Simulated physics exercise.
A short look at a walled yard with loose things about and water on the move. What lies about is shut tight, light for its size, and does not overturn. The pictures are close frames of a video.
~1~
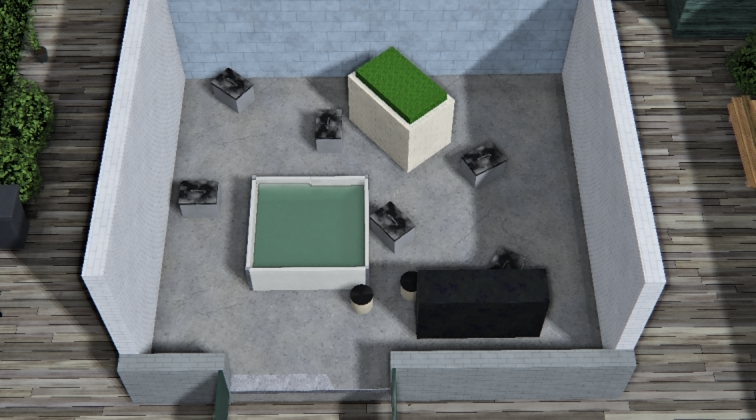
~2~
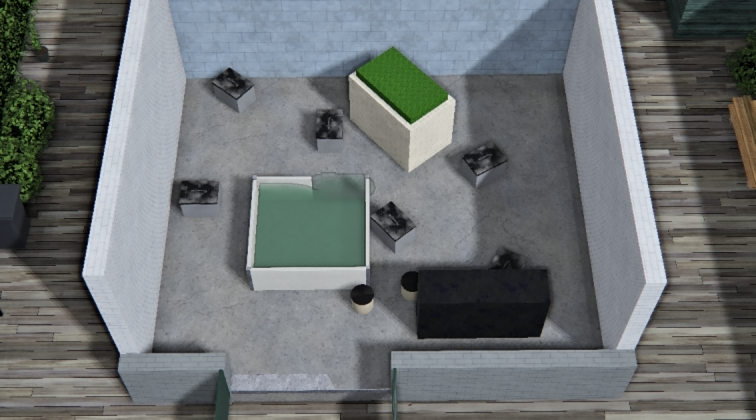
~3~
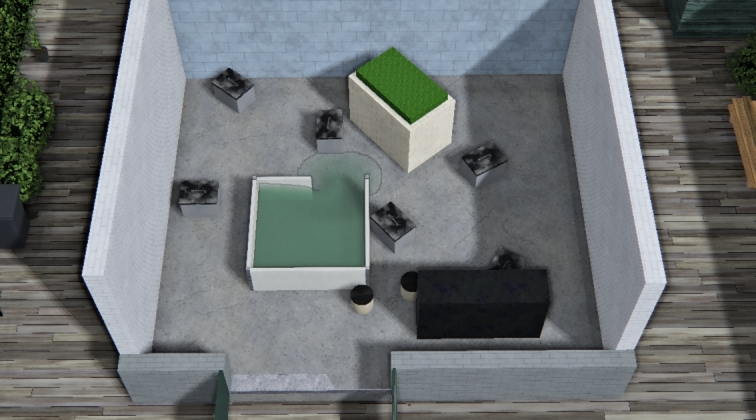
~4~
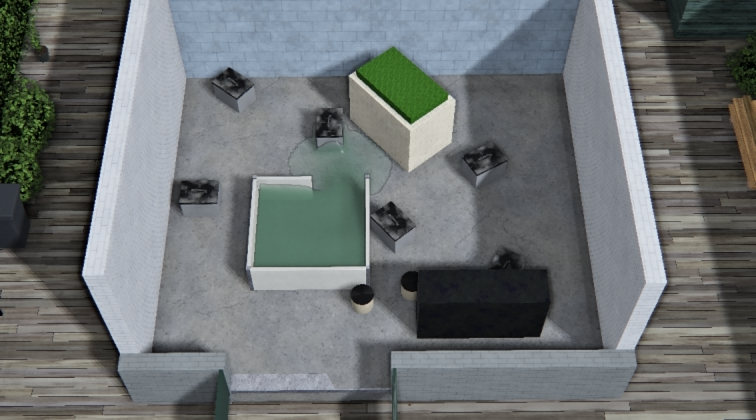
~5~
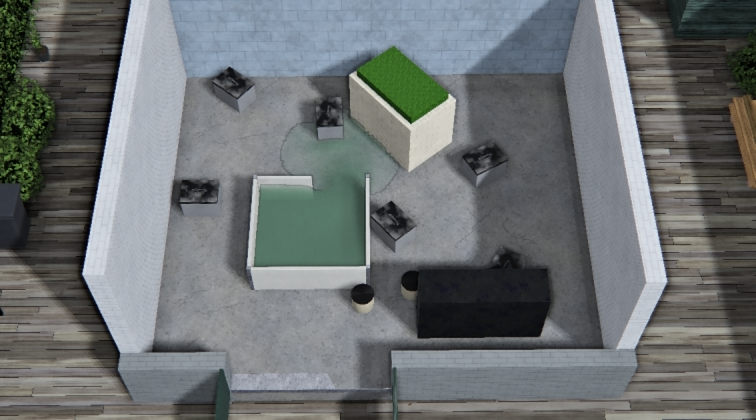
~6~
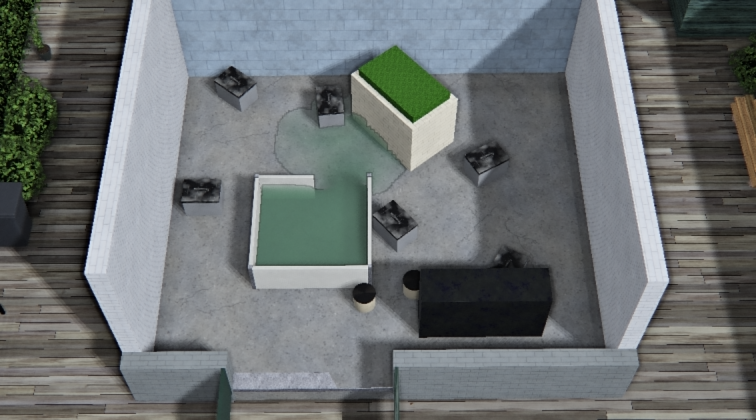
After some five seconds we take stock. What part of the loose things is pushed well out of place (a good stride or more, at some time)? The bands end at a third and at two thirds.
That comes to from one to two thirds.
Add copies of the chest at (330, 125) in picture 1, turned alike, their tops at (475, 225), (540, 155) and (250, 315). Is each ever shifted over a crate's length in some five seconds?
As listed: Under that, not that far, not that far.
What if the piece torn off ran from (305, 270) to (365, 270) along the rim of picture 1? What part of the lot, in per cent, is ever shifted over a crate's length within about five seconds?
Roughly 10 per cent.
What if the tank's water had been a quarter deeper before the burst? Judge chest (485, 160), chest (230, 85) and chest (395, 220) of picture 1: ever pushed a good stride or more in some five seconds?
In that order: No, yes, short of that.
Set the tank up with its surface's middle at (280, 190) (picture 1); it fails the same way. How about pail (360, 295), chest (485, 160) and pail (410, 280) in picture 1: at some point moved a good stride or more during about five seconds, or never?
In turn: Short of that, less than that, never so far.
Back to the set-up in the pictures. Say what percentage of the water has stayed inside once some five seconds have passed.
I make it 100 per cent.
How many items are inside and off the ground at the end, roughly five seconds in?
It comes to 1.
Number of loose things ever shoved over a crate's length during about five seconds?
3 of them.
A moment on, 1 of 8 are well off their spots; 0 afloat.
Next, 1 of 8 are well off their spots; 1 afloat.
Later, 2 of 8 are well off their spots; 1 afloat.
In the end, 3 of 8 are well off their spots, and 3 have been at some point; 1 afloat.
